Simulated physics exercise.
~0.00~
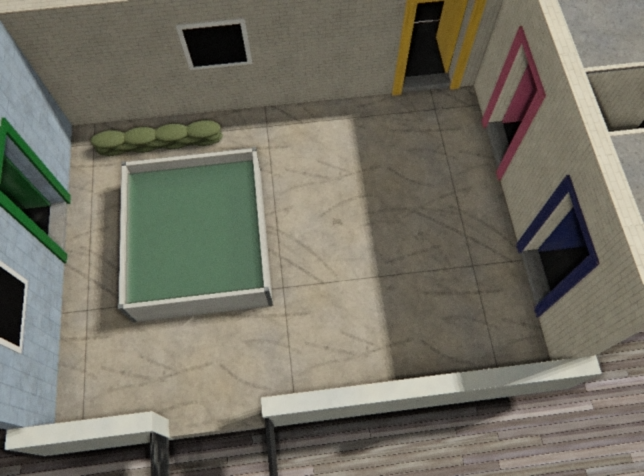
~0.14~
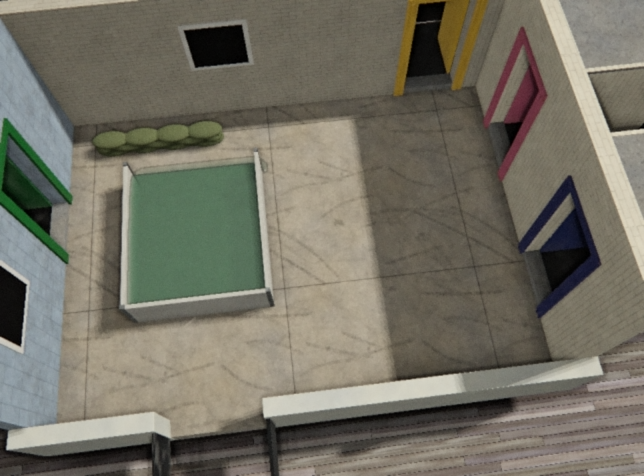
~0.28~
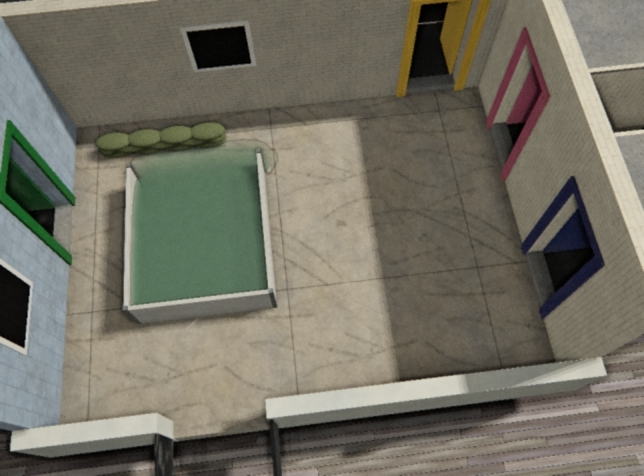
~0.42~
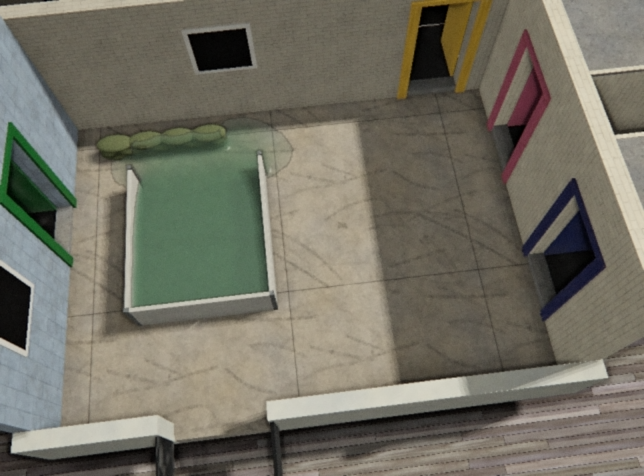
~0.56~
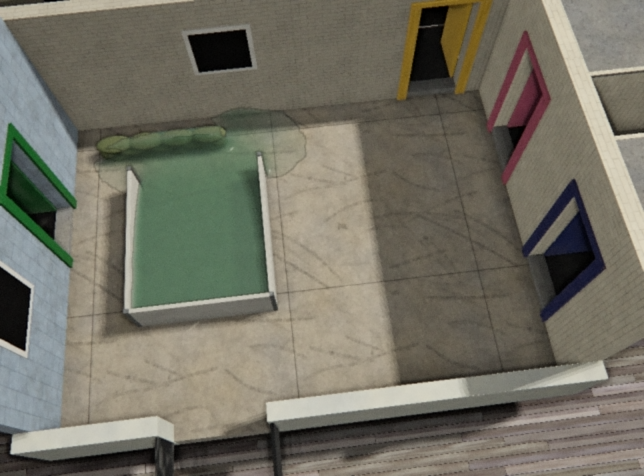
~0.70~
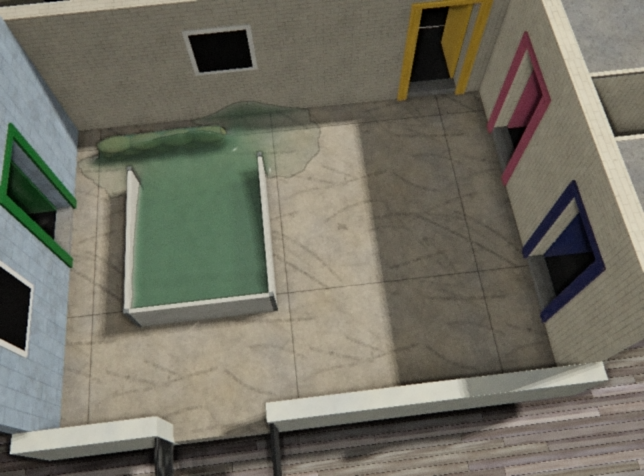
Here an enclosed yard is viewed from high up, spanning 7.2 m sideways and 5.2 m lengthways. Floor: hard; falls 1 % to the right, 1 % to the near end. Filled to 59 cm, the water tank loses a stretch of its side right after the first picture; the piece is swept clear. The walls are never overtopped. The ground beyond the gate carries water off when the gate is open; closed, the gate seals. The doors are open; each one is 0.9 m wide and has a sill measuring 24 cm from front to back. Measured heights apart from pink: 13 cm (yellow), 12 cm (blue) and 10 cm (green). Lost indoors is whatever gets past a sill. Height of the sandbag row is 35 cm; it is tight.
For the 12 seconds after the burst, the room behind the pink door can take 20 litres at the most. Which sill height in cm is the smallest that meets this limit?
A height of roughly 17 cm.
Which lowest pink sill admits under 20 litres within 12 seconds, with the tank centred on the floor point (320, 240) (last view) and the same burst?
At least roughly 18 cm high.
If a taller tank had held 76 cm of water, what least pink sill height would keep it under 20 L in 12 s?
Roughly 22 centimetres would do it.
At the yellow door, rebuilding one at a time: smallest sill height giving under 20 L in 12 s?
At the yellow door it takes roughly 9.5 centimetres.
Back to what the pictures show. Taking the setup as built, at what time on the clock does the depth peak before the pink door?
Some 3.2 s, more or less.
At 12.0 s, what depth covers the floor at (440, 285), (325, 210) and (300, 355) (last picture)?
Close to 7, 3 and 9 cm, one after the other.
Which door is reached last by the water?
Door: Blue.
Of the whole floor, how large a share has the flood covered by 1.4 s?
Around 15 per cent of the floor.
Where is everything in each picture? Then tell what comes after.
Still water, 59 cm deep, in the water tank at (193, 226); the pink door at (508, 115) is dry, in the first frame.
The front is at a hidden place, 0.2 m from the gap on the far side; 0.4 m2 of floor is wet, 59 cm left at the back, in the second frame.
The gap is on the far side, the front 0.7 m out at (227, 145); the back of the water tank holds 59 cm, in the third frame.
The gap is on the far side, the front 1.1 m out at (229, 124); the back of the water tank holds 59 cm, in the fourth frame.
The gap is on the far side, the front 1.4 m out at (276, 112); the back of the water tank holds 59 cm, in the fifth frame.
Water pours out on the far side and has run 1.6 m, to (303, 109); about 11 cm deep outside, 57 cm at the back; the pink door at (513, 120), 5.1 m from the gap, is still 3.4 m from the nearest water, in the sixth frame.
After 1.4 s water covers 15 % of the floor, deepest (42 cm) near (205, 178); it has not reached the pink door.
After 3.0 s water covers 45 % of the floor, deepest (30 cm) near (120, 142); 23 cm at the pink door, 1 litre in over its 18 cm sill.
After 12.0 s water covers 95 % of the floor, deepest (14 cm) near (537, 379); 11 cm at the pink door, 13 litres in over its 18 cm sill.
At the pink door as built, the water arrived by 2.3 s and peaked near 23 cm at 3.2 s.
With a sill of 14 cm, 44 litres would have come in within the 12 s; with 18.5 cm, 11 litres. So under 20 litres takes about 17 cm.
